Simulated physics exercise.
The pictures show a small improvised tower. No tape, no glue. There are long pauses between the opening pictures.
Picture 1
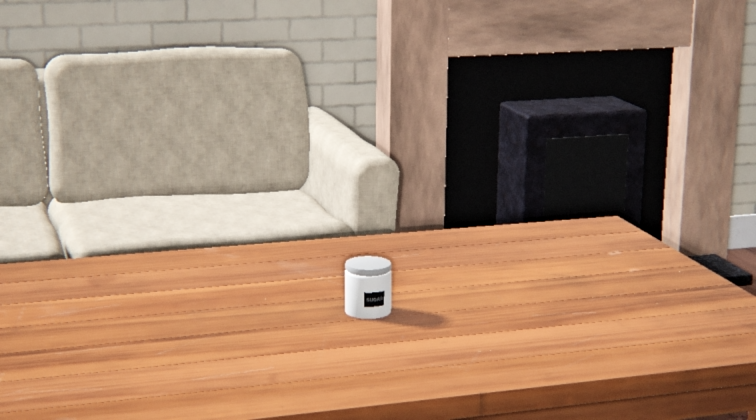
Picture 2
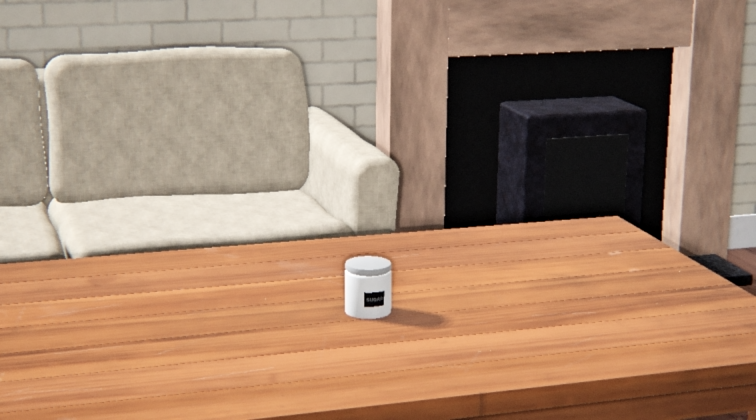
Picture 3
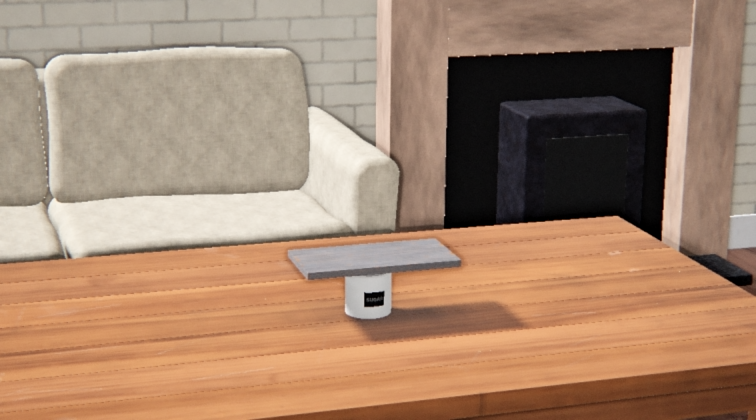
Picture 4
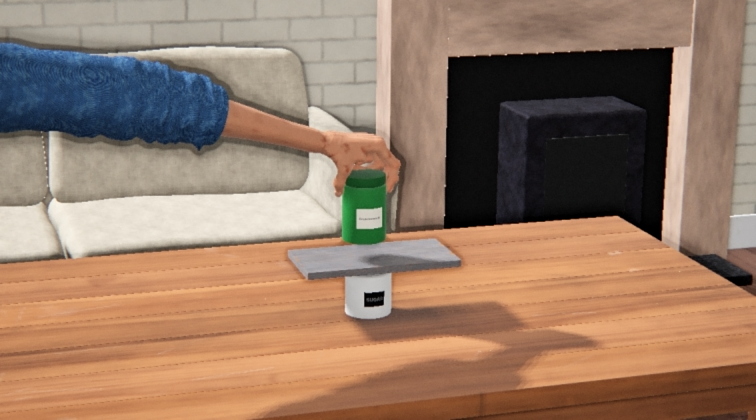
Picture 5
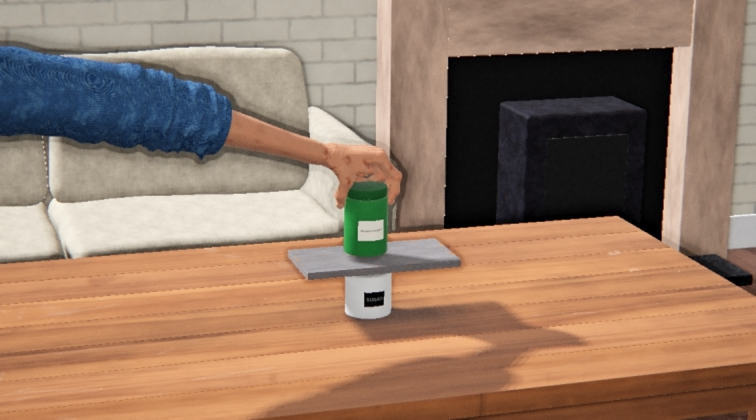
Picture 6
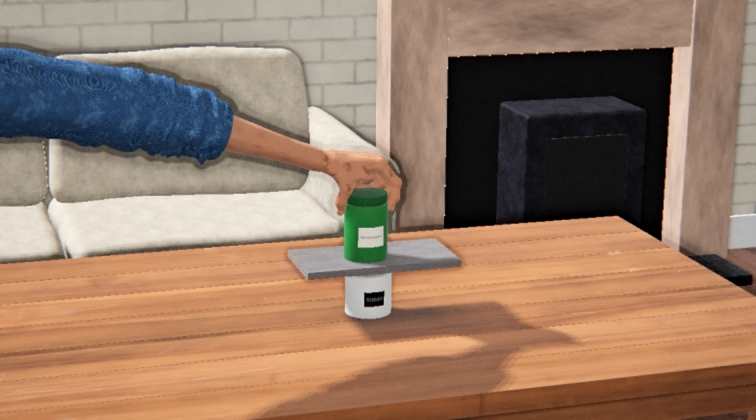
Living room table with a white jar, a grey board appearing across it, then a hand lowering a green jar onto the board.
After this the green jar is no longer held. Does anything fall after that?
Here the stack holds.
Then, 0.20 s after the last picture, nothing has stirred.
Then, 0.50 s after the last picture, green jar resting near (366, 226).
At rest, all 3 in place. Seen from the same camera at the end, green jar near (366, 226). The stack stays up.
